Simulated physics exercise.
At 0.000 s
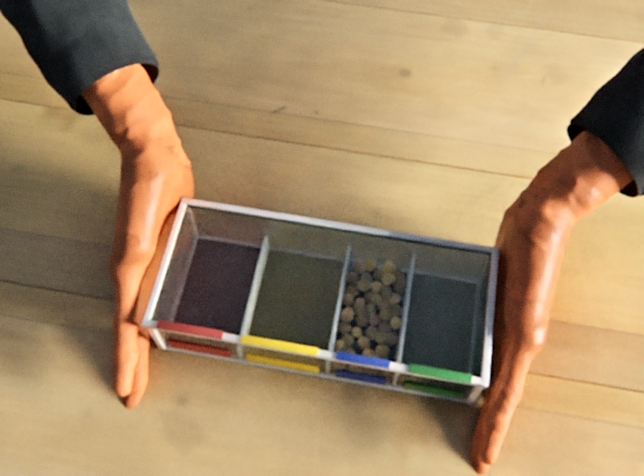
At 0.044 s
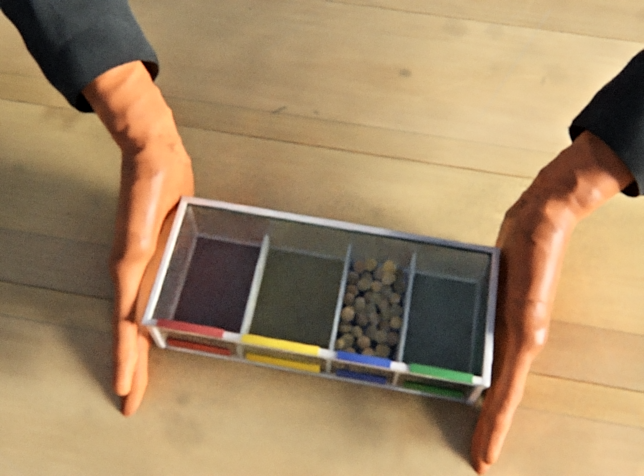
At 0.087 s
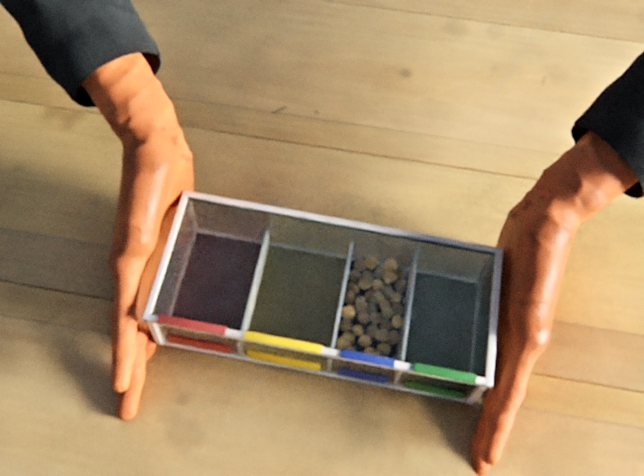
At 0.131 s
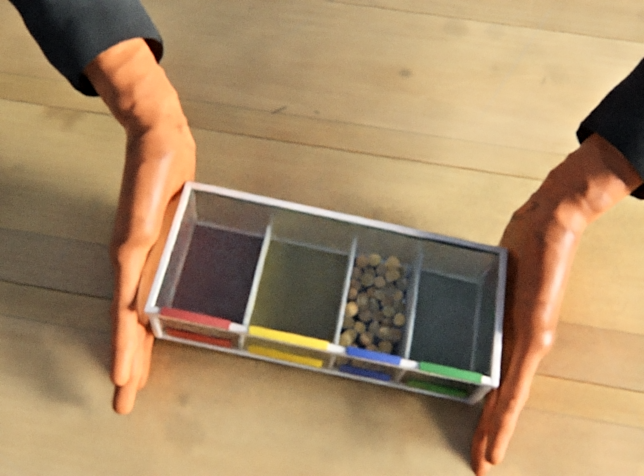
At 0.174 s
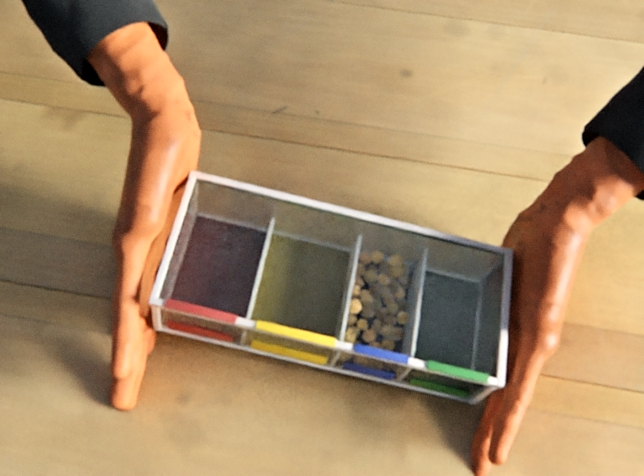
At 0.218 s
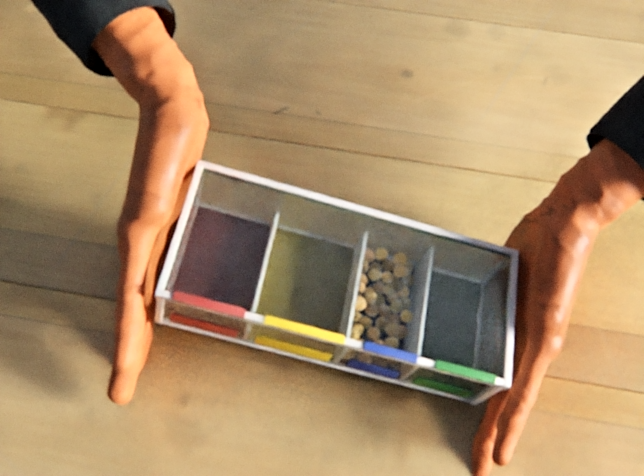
Two hands in dark sleeves press against the ends of a clear, lidded box above a pale wooden floor or tabletop, seen from above. Its four compartments are marked red, yellow, blue and green from left to right, with small tan chickpeas filling only the blue one. The hands tilt the box gradually, then faster, its left end rising, while the chickpeas stay in their compartment and the view remains still.
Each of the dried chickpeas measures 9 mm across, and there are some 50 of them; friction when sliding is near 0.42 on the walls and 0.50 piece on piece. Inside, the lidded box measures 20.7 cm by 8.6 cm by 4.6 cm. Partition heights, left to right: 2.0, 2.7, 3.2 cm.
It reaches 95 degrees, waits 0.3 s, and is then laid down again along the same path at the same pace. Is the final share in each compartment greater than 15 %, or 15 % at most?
Red: 15 % at most, blue: Greater than 15 %, green: Greater than 15 %, yellow: 15 % at most.
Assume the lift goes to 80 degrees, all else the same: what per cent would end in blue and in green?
Result - blue at 100 percent, green at 0 percent.
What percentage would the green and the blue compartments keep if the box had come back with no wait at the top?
In per cent: Green 35; blue 65.
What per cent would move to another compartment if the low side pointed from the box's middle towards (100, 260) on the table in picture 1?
Estimate: Some 50 per cent.
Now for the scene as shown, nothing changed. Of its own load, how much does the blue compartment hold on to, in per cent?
That comes out at about 70 percent.
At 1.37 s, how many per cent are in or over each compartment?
The split is red at 0, blue at 80, green at 20 and yellow at 0 per cent.
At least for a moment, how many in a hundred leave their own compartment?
Estimate: Around 35 %.
After 1.37 s, tilt 95 degrees; blue 80 %, green 20 %.
After 2.14 s, tilt 49 degrees; blue 65 %, green 35 %.
Then, at 2.93 s, tilt 0 degrees; blue 65 %, green 35 %.
By 3.2 s all is still; red 0 %, blue 65 %, green 35 %, yellow 0 %.
